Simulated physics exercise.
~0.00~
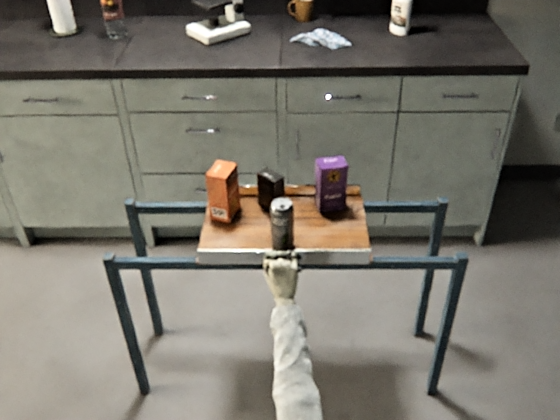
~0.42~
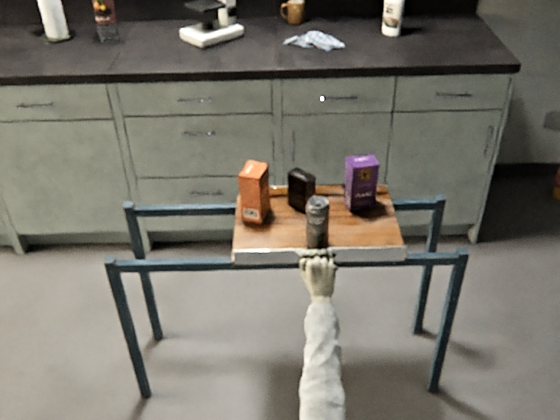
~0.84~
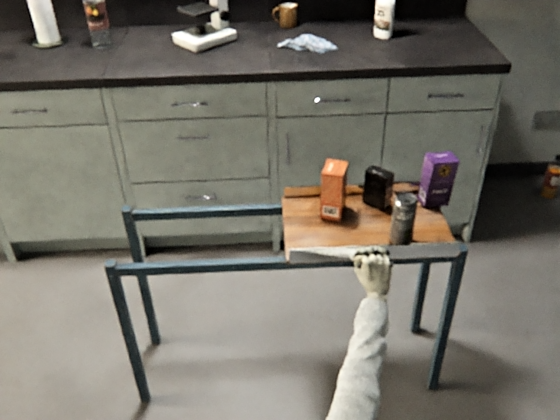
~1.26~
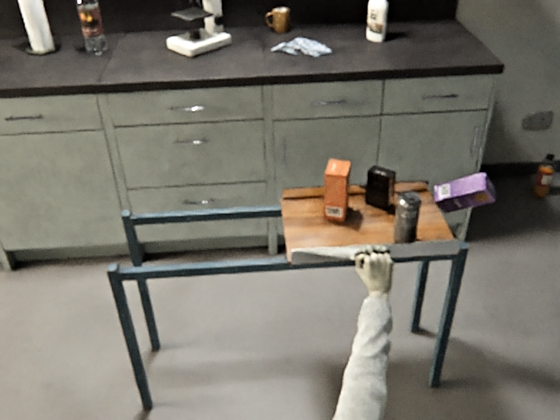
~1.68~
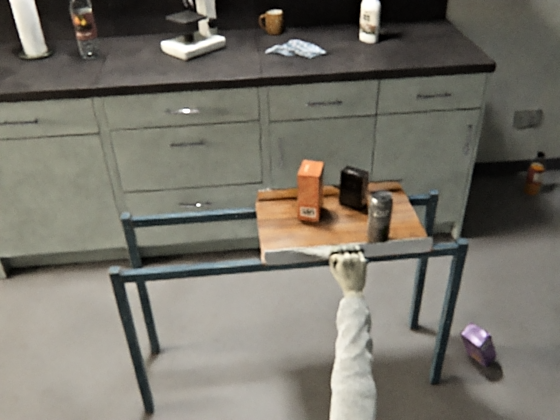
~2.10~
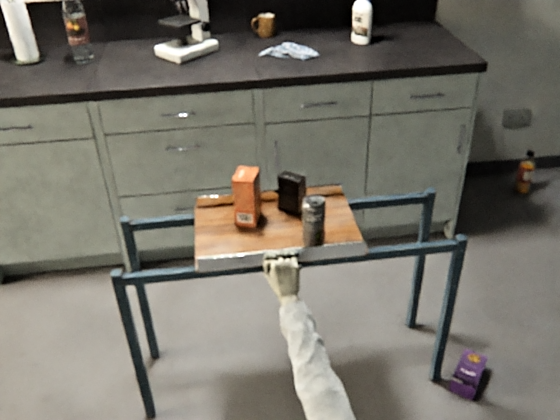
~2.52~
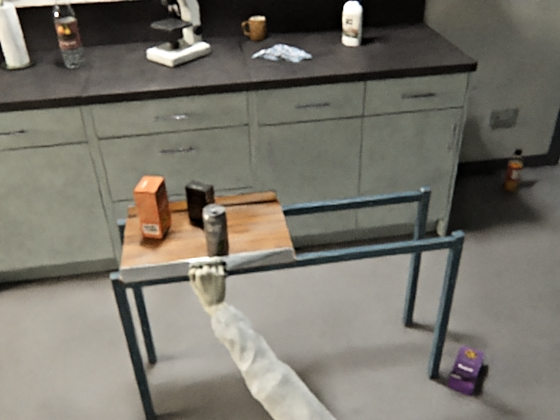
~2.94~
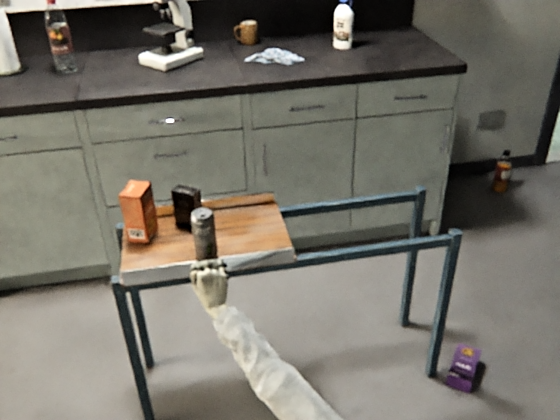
A pale, white-sleeved arm reaches up from the bottom edge and grips the front of a wooden tray on blue metal rails, seen from slightly above in a room with grey-green cabinets. On the tray stand an orange carton at left, a black packet behind, a dark grey can in front and a purple carton at right. The tray moves right along the rails and stops, and the purple carton tips over the right side. As the tray travels back left, the carton drops to the floor. The tray halts at the left end, the other three still upright, the purple carton lying below at right.
